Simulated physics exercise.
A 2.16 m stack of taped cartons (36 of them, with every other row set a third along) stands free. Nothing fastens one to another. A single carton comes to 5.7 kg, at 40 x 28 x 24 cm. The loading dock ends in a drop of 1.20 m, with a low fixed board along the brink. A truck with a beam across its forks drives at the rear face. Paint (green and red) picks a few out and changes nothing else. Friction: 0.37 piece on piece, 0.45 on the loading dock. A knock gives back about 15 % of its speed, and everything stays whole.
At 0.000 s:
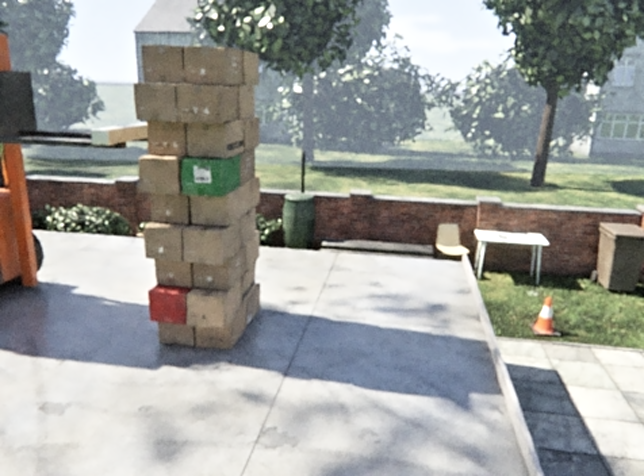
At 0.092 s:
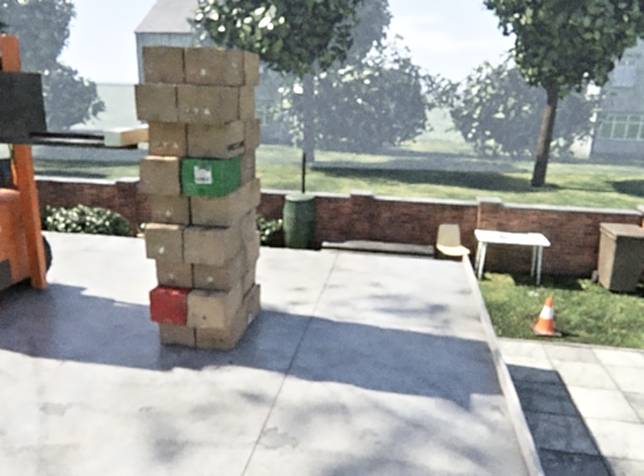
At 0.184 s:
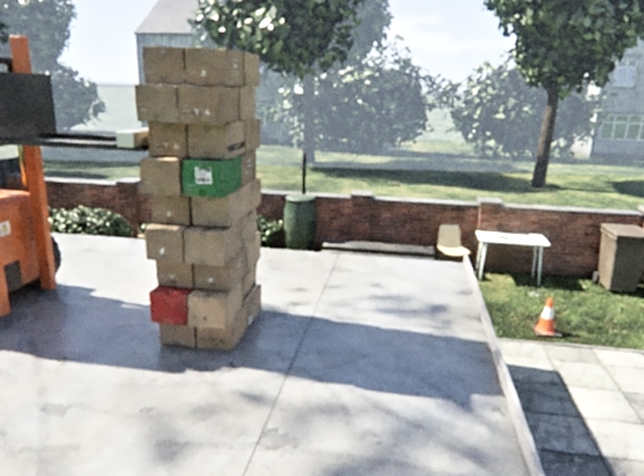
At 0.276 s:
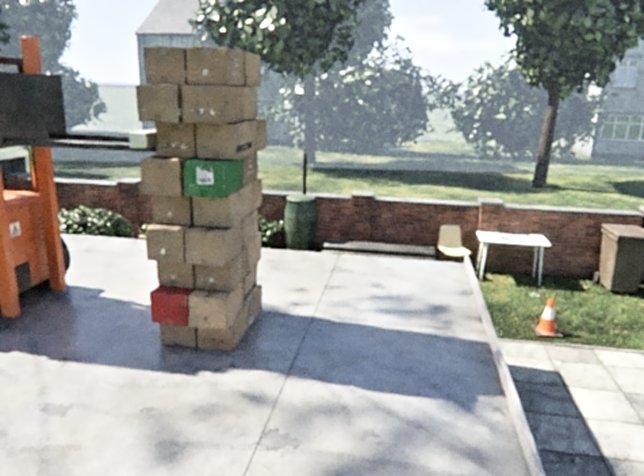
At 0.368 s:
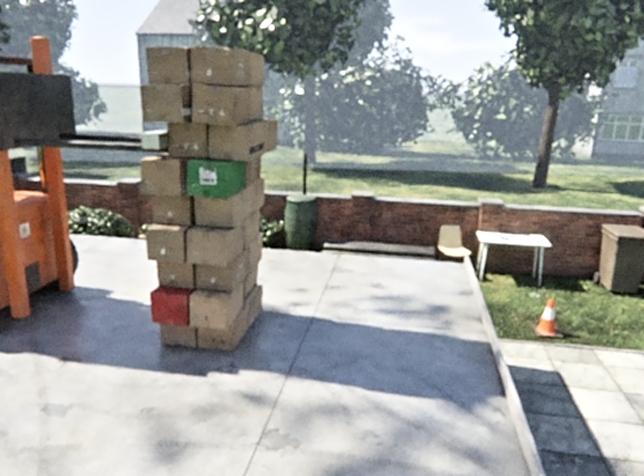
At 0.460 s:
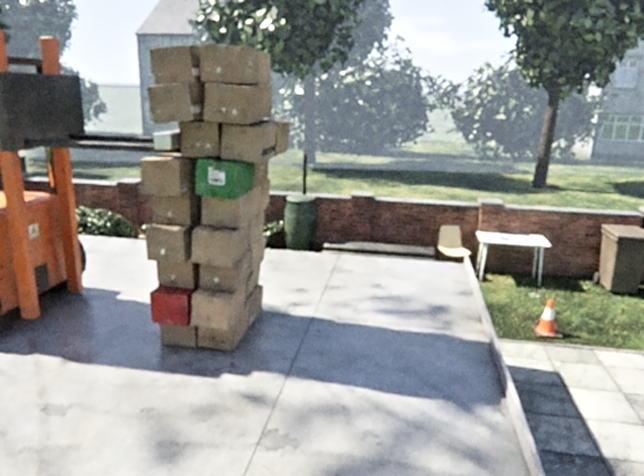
A tall stack of brown cartons, one green and one red, stood on a paved yard as an orange truck's beam moved in from the left and pushed its upper rows rightward, leaving them skewed.
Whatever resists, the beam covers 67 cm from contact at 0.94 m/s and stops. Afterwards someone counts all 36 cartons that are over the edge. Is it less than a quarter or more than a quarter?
It comes to under a quarter.
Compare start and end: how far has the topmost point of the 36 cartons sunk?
Roughly 35 cm.
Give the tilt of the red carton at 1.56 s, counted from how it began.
About 0°.
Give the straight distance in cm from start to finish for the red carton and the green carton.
Moved: Red 0, green 210.
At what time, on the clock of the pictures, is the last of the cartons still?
Around 3.5 s.
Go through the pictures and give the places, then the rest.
In the first picture (places mark the middle of the side facing us), beam (101, 137) 21 cm from the stack; red carton (167, 308); green carton (201, 178); nothing disturbed.
The second picture shows beam (114, 138) 12 cm from the stack; green carton (202, 179).
The third picture shows beam (126, 140) 34 mm from the stack; green carton (202, 179).
The fourth picture shows beam (139, 140) 53 mm in; green carton (204, 180); 5 disturbed, none over the edge.
The fifth picture shows beam (152, 141) 14 cm in; green carton (207, 180) shifted 25 mm; 16 disturbed, none over the edge.
The sixth picture shows beam (164, 142) 23 cm in; green carton (215, 180) leaning 4°; red carton (168, 310); steepest lean 7°, the carton at (172, 66); 24 disturbed, none over the edge.
After 0.72 s, none of the 36 cartons over the edge, 24 disturbed; green carton leaning 16°.
After 1.06 s, none of the 36 cartons over the edge, 24 disturbed; green carton leaning 42°, 25 cm lower.
After 1.56 s, none of the 36 cartons over the edge, 24 disturbed; green carton on its side.
At rest (3.5 s), 1 of the 36 cartons over the edge; green carton on its side; red carton unmoved. That is 3 per cent. As the last picture would show them, middles, green carton near (449, 355), red carton near (180, 299).
